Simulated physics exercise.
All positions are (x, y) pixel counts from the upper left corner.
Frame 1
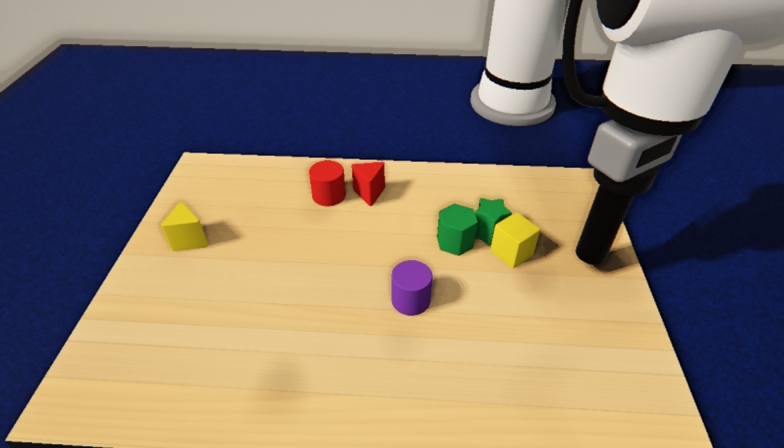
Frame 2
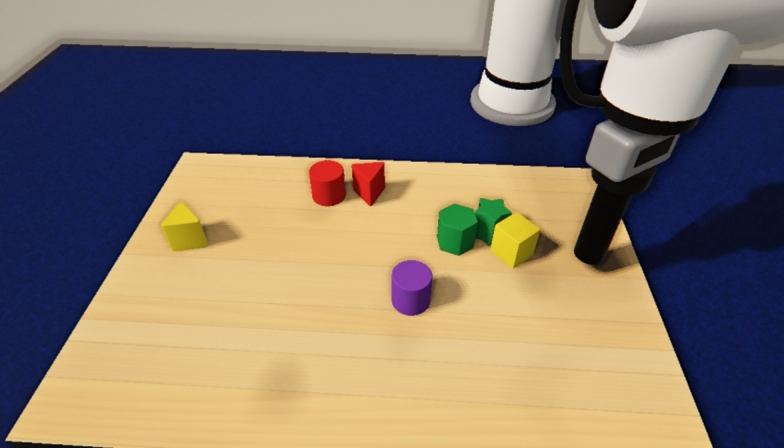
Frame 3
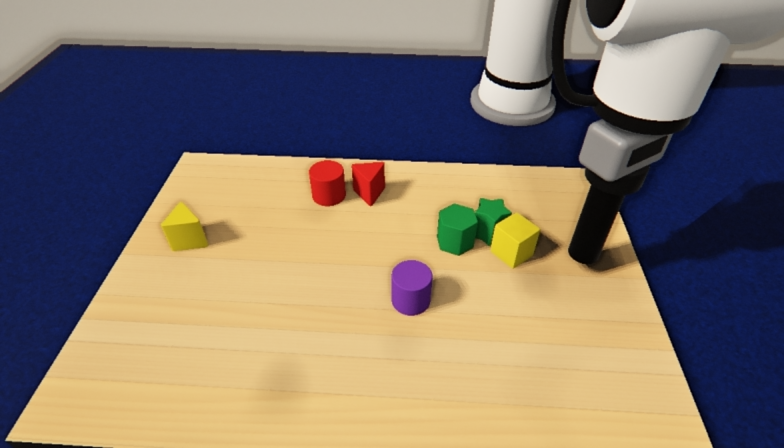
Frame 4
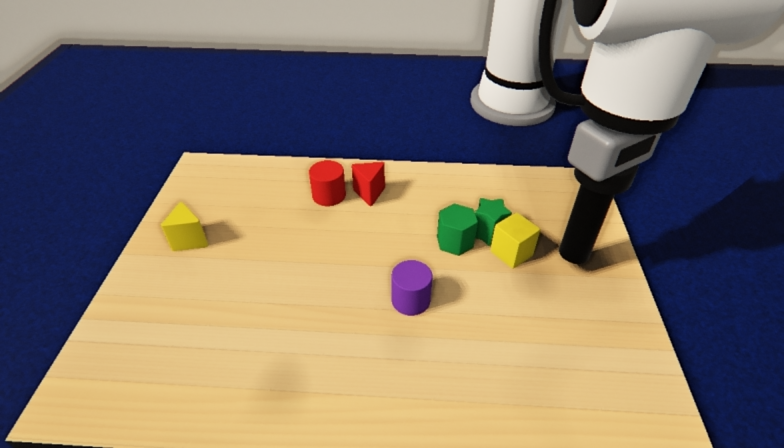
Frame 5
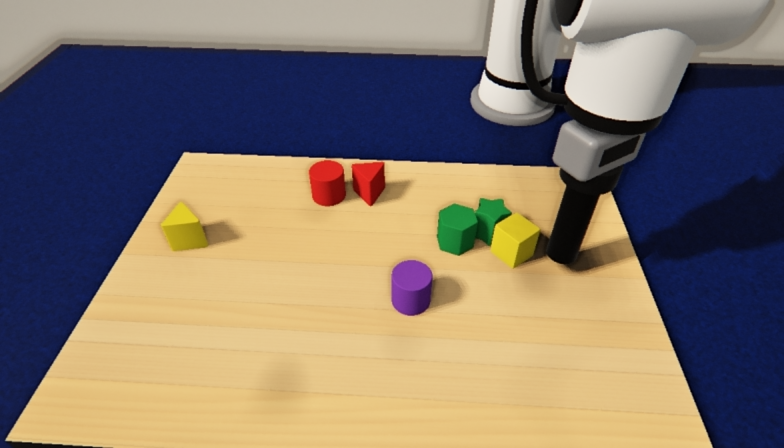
A white robot arm with a black rod stands at the right of a pale wooden board on a blue surface, seen from above at a fixed angle. A yellow block sits at left, two red blocks at the back, a purple cylinder near the middle, and two green blocks beside a yellow one at right. The arm slides the rod slightly leftward, close to the unmoving yellow block.
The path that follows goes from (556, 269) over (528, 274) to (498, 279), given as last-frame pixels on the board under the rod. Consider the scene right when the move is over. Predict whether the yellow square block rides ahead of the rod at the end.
Slid away.
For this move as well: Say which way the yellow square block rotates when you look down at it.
From above, the yellow square block will be seen to turn clockwise.
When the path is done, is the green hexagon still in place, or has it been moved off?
The result: It stays put.
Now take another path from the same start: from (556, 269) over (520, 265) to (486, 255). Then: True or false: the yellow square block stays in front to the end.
That claim is true.
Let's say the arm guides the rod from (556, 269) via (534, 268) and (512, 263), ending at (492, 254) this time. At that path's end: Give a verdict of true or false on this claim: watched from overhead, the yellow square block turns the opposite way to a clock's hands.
It is false.
On the path given first. Halfway along, rod at (531, 260); nothing pushed yet.
At the end, rod at (501, 264); green hexagon in place; green star block at (492, 205); yellow square block at (506, 229), turned 40° clockwise.
